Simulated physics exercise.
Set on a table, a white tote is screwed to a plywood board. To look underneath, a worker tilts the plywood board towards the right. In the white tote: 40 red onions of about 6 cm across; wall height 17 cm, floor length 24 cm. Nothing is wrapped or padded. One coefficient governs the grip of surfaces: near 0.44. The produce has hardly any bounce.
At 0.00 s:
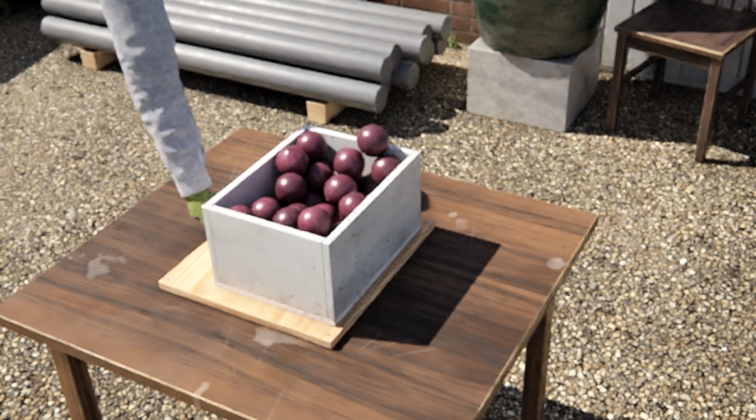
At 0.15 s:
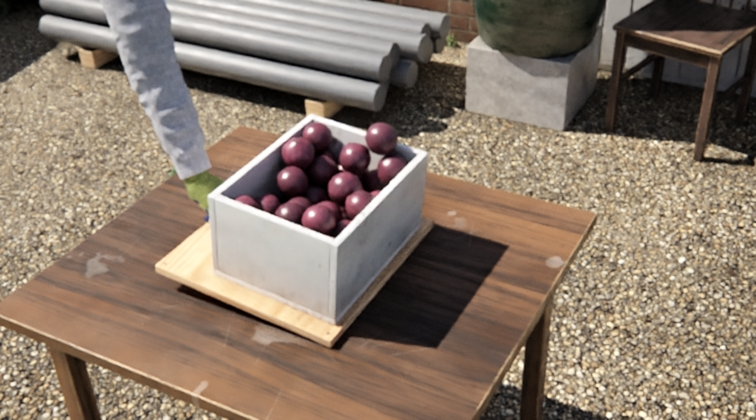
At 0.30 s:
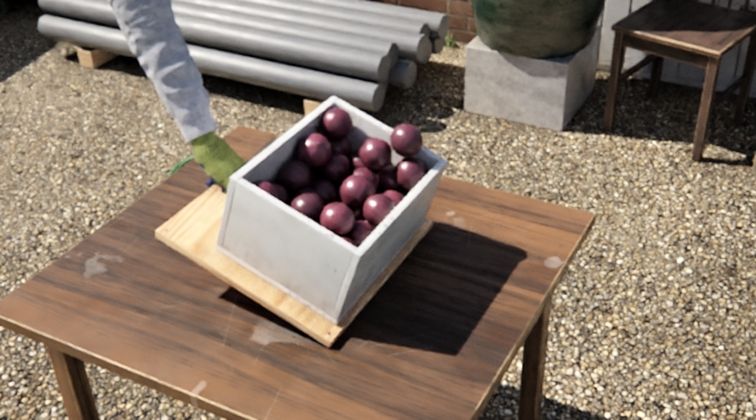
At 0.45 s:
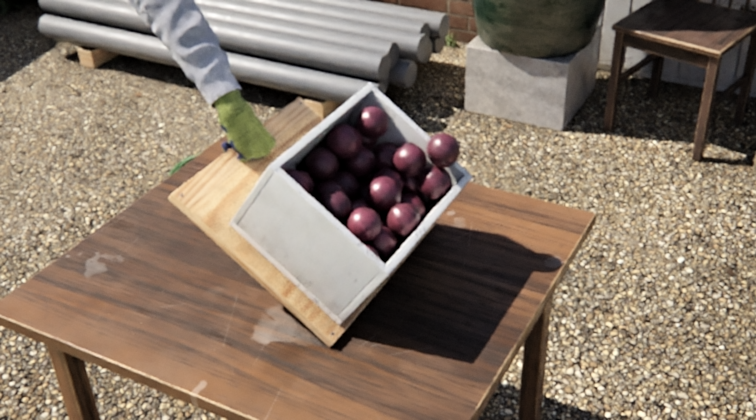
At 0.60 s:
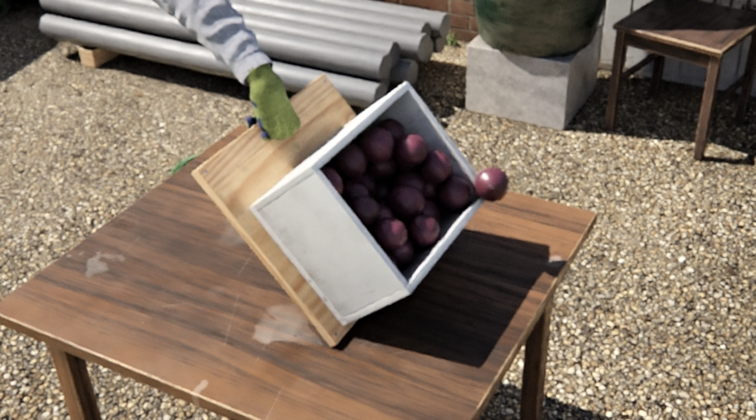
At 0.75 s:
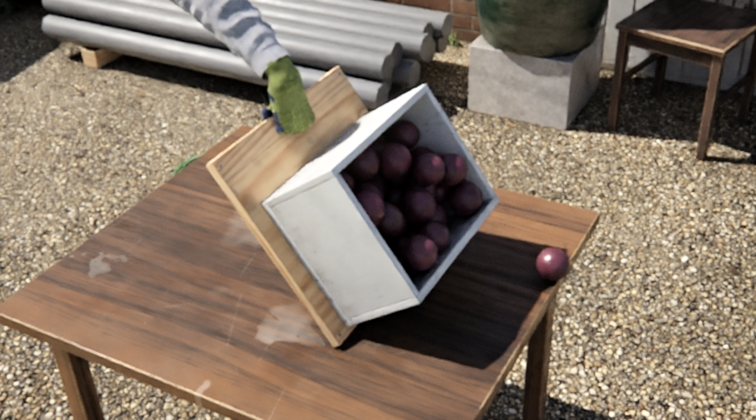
A gloved hand in a grey sleeve lifts the left side of a plywood board, steeply tilting it and the attached white tote of dark red onions rightward, and one onion drops out past the rim. The fixed camera looks down on a brown wooden table in a sunlit gravel yard. Grey pipes, a large green pot on a block and a dark stool stand behind.
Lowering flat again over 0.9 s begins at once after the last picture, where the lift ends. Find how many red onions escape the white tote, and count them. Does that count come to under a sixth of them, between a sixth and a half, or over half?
Under a sixth.
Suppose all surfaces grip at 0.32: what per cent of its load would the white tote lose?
White tote 0 per cent.
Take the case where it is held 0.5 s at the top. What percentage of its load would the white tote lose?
In that case the white tote sheds 0 percent of its load.
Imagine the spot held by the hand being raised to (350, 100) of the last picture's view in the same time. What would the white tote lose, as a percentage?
White tote: 20 %.
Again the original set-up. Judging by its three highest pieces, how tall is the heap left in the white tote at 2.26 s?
It reaches close to 18 cm.
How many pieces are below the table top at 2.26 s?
Around 1.
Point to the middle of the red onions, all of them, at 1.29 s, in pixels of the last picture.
Centre: About (354, 208) px.
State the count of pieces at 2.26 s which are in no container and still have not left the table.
Some 0 in number.
After 0.99 s, tilt 45°; the white tote is down by 1 of 40.
After 1.29 s, tilt 19°; the white tote is down by 1 of 40.
After 1.71 s, tilt 0°; the white tote is down by 1 of 40.
When it is over (at 2.26 s), the white tote is down by 1 of 40. Asked share, 1 of 40, 2 per cent.
